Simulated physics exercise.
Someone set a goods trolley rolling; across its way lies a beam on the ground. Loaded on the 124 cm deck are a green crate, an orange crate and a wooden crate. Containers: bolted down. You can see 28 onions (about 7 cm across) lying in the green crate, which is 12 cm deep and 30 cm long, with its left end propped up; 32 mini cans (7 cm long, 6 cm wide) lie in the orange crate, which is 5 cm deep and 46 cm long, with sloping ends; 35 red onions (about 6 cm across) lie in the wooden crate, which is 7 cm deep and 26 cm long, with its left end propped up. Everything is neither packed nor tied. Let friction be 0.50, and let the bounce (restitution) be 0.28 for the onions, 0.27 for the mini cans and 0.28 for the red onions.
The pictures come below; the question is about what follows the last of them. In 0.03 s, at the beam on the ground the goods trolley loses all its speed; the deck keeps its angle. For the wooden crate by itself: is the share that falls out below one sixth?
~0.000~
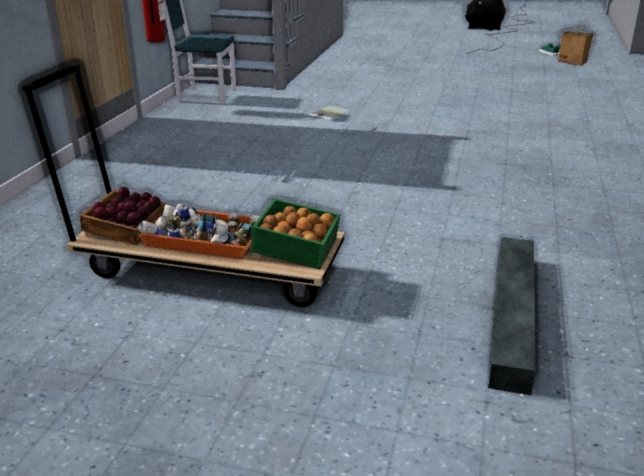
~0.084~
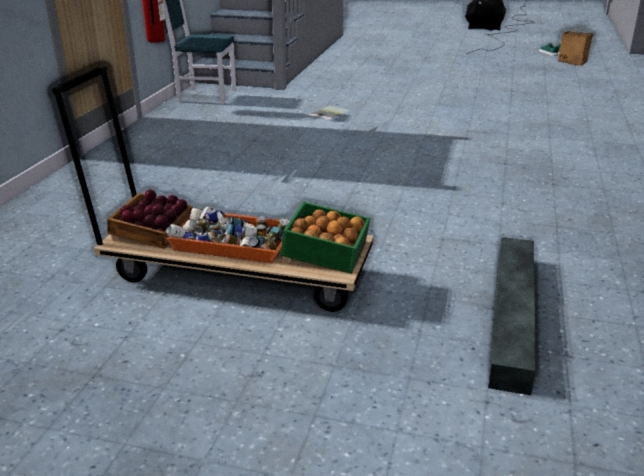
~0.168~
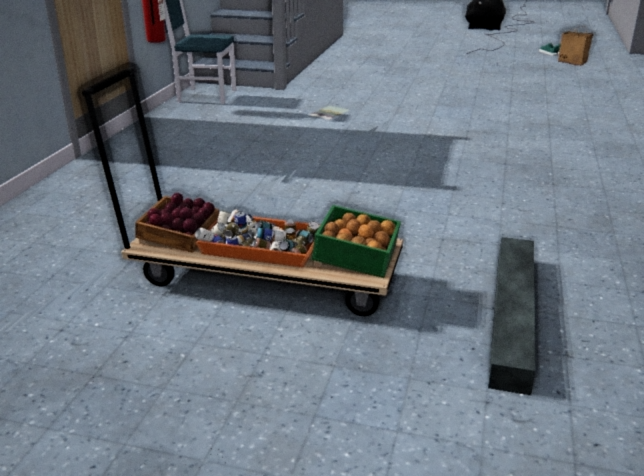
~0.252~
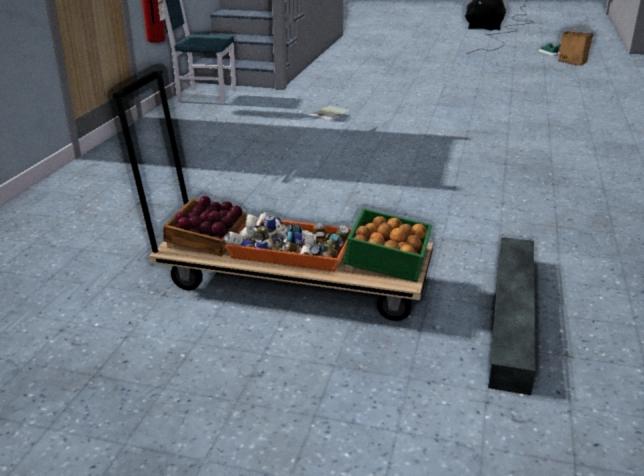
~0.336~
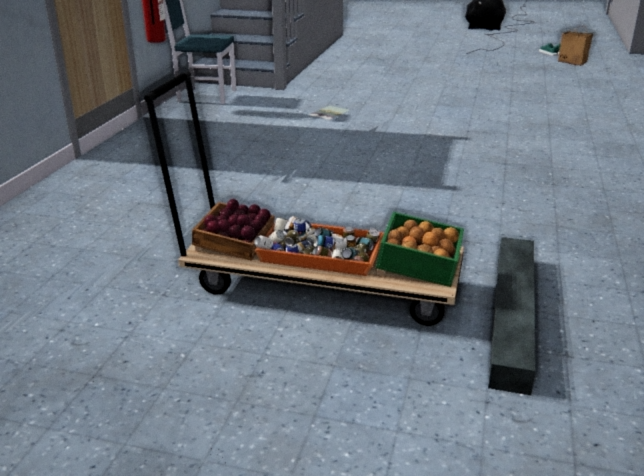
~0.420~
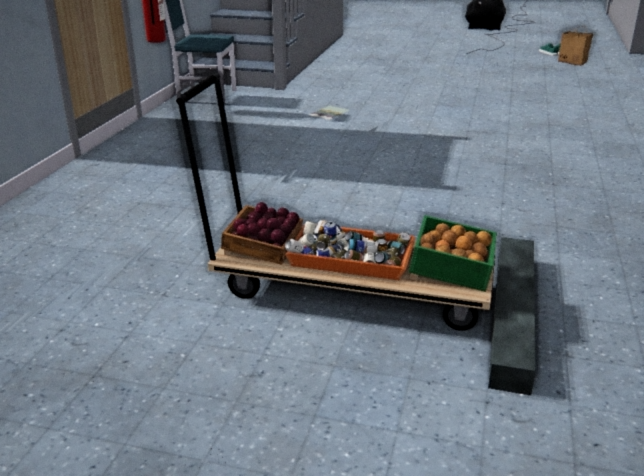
No, spillage goes beyond one sixth.
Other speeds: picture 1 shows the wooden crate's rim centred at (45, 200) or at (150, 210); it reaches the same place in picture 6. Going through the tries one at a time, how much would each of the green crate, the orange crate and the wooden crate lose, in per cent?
Green crate 10 then 0, orange crate 30 then 0, wooden crate 50 then 30 per cent.
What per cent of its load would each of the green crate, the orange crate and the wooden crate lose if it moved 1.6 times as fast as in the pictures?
Then the green crate sheds 10 per cent, the orange crate 30 per cent, and the wooden crate 50 per cent.
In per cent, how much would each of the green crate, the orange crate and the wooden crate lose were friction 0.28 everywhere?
Green crate 0, orange crate 20, wooden crate 40 per cent.
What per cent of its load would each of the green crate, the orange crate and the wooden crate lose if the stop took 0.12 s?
You'd end up with green crate at 0 %, orange crate at 0 % and wooden crate at 30 %.
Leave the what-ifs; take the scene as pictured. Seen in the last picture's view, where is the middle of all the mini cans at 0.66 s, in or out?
Middle: About (383, 253) px.
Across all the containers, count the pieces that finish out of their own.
Roughly 14 pieces.
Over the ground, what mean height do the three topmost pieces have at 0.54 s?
38 cm.
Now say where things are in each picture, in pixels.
In the first picture (each is followed by its nearest rim corner in this view), wooden crate, (135, 229); green crate, (321, 243); 78 cm short of the stop; none out.
The second picture shows wooden crate, (163, 232); green crate, (354, 247); 64 cm short of the stop.
The third picture shows wooden crate, (192, 236); green crate, (387, 251); 49 cm short of the stop.
The fourth picture shows wooden crate, (221, 240); green crate, (420, 256); 35 cm short of the stop.
The fifth picture shows wooden crate, (251, 244); green crate, (455, 260); 21 cm short of the stop.
The sixth picture shows wooden crate, (281, 248); green crate, (490, 264); 7 cm short of the stop; none out.
After 0.44 s, the wheels strike.
After 0.54 s, green crate 28 in, 0 out, orange crate 32 in, 0 out and wooden crate 31 in, 4 out.
After 0.66 s, green crate 28 in, 0 out, orange crate 32 in, 0 out and wooden crate 25 in, 10 out.
After 0.89 s, green crate 27 in, 1 out, orange crate 30 in, 2 out and wooden crate 25 in, 10 out.
Outcome (at 1.40 s), green crate 26 in, 2 out, orange crate 30 in, 2 out and wooden crate 25 in, 10 out. Asked share, 10 of 35, 29 per cent.
